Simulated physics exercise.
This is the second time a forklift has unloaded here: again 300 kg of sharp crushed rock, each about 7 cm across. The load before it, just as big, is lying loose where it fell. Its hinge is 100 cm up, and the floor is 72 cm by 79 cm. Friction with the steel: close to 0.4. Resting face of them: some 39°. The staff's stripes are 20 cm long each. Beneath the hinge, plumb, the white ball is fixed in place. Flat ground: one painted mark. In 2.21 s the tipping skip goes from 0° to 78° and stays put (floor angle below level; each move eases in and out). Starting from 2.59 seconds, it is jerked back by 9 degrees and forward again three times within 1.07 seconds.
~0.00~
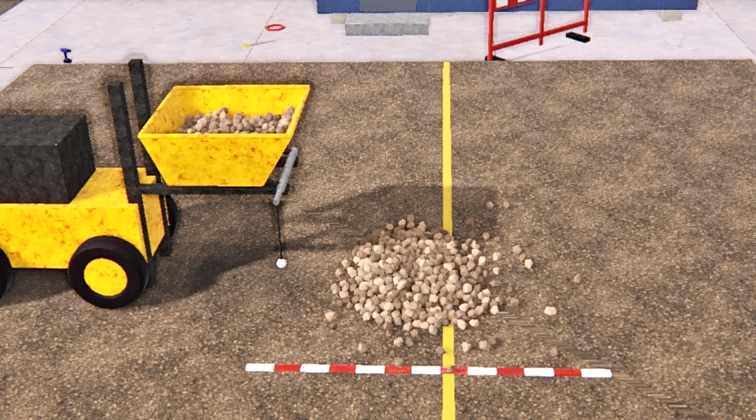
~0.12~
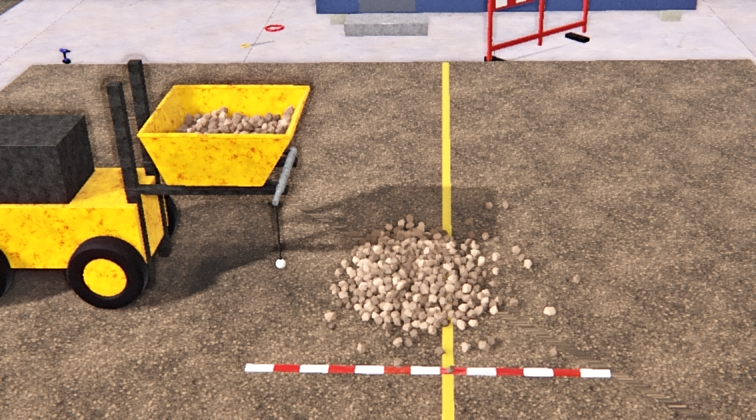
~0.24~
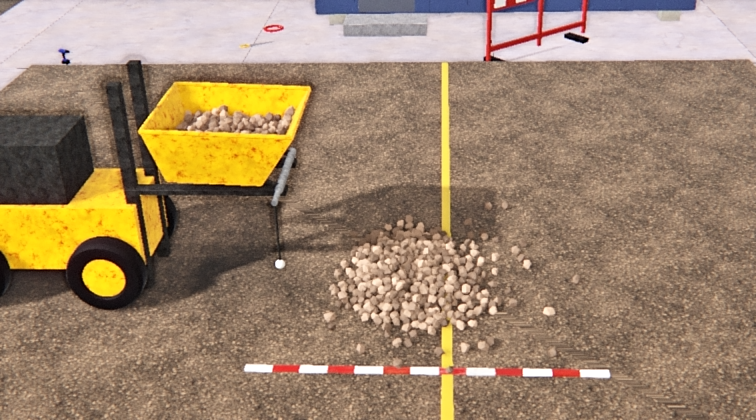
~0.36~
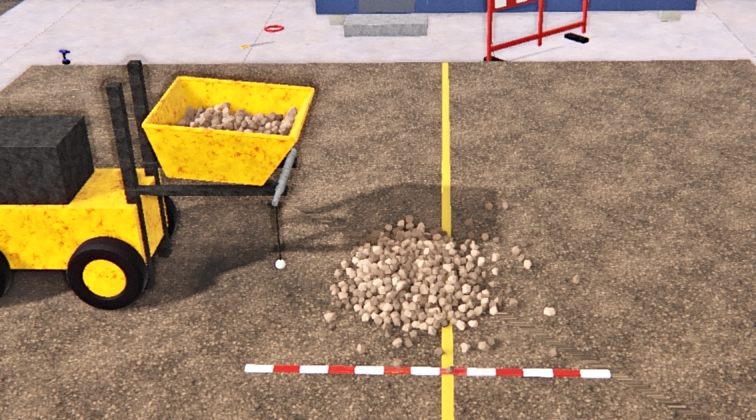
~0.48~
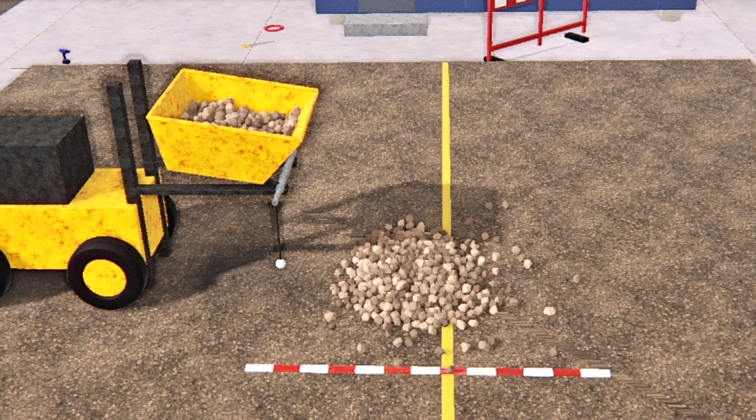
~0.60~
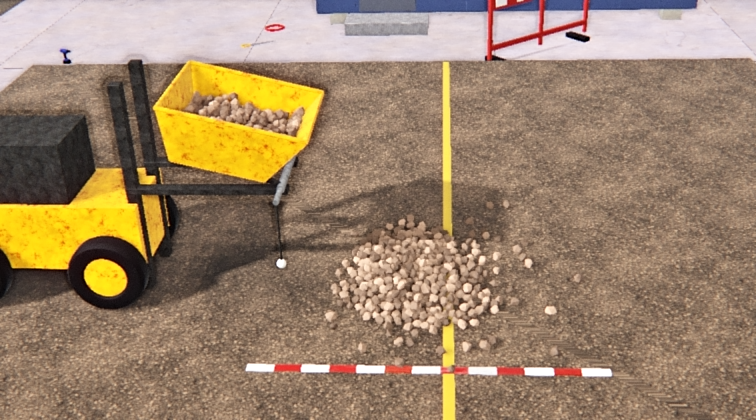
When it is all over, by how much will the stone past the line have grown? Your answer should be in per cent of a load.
By roughly 15 per cent of a load.
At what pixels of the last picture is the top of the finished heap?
Around (391, 242).
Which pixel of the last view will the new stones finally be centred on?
The centre sits about (395, 260).
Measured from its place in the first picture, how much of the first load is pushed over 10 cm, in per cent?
The answer is about 5 per cent.
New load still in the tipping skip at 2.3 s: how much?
Roughly 70 parts in a hundred of the load.
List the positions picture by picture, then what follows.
In the first picture, lip at (291, 136), floor tilted 0°, highest stones at (245, 119). The earlier load is highest near (397, 251), 24 cm above ground level, 84 % short of the line, 16 % past the line.
In the second picture, lip at (291, 137), floor tilted 1°, highest stones at (231, 119); the stones move at 0.1 m/s on average.
In the third picture, lip at (292, 138), floor tilted 3°, highest stones at (214, 117); the stones move at 0.2 m/s on average.
In the fourth picture, lip at (296, 139), floor tilted 6°, highest stones at (217, 114); the stones move at 0.3 m/s on average.
In the fifth picture, the tipping skip is at 9°, its lip at (301, 140); the top of the load is at (211, 110); the stones move at 0.3 m/s on average.
In the sixth picture, lip at (307, 143), floor tilted 14°, highest stones at (208, 103); the stones move at 0.4 m/s on average.
After 1.7 s the floor is at 66°; in per cent of one load, 100 in the tipping skip, 84 short of the line, 16 past the line; the foremost stones are at (534, 267).
After 2.3 s the floor is at 78°; in per cent of one load, 72 in the tipping skip, 111 short of the line, 17 past the line; the foremost stones are at (534, 267).
After 4.1 s the floor is at 78°; in per cent of one load, 16 in the tipping skip, 153 short of the line, 32 past the line; the foremost stones are at (546, 288).
After 6.6 s the floor is at 78°; in per cent of one load, 1 in the tipping skip, 168 short of the line, 32 past the line; the foremost stones are at (546, 288). Net gain past the line, 15.
